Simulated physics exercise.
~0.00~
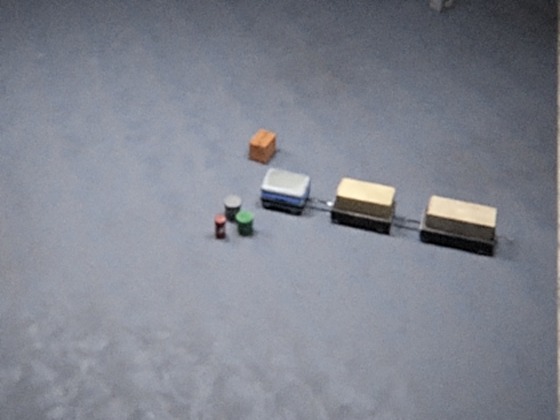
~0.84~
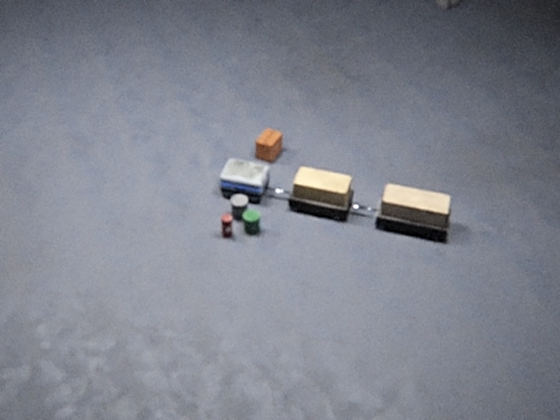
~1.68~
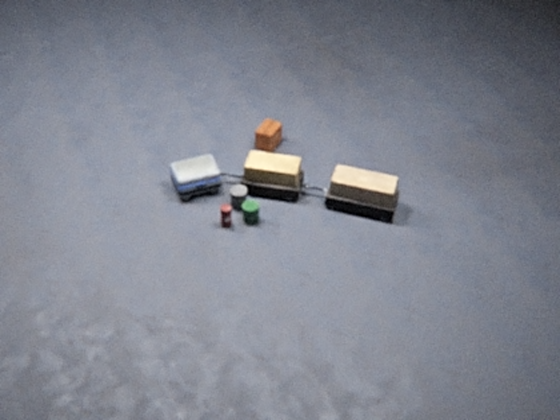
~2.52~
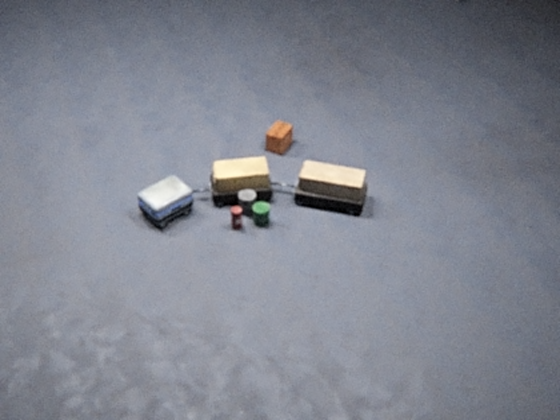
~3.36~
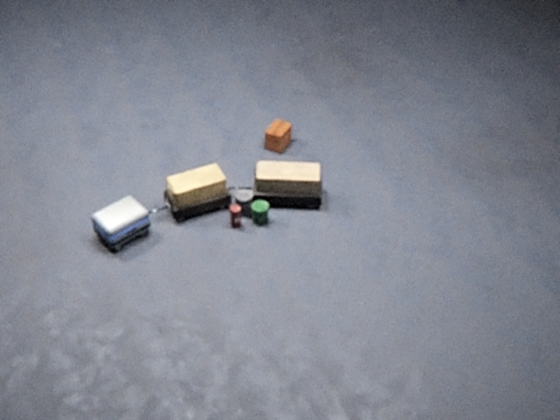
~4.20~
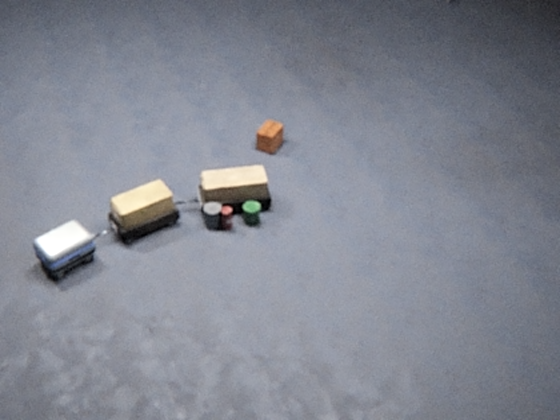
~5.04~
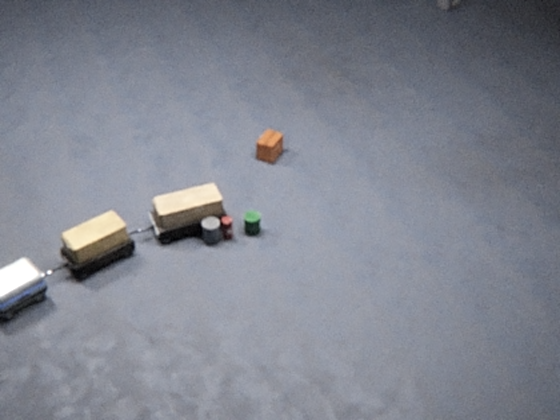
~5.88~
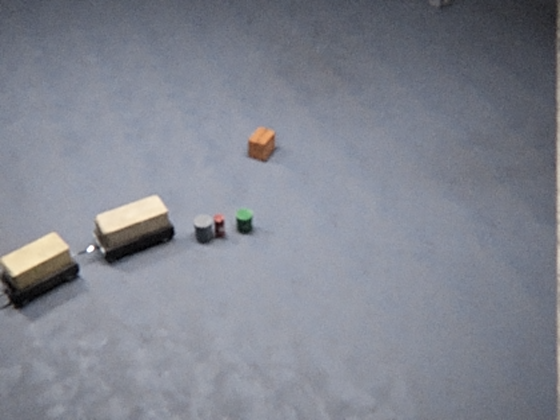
Small blue-and-white tug towing two loaded carts left between box and containers, shifting the grey pail and leaving view, carts trailing.
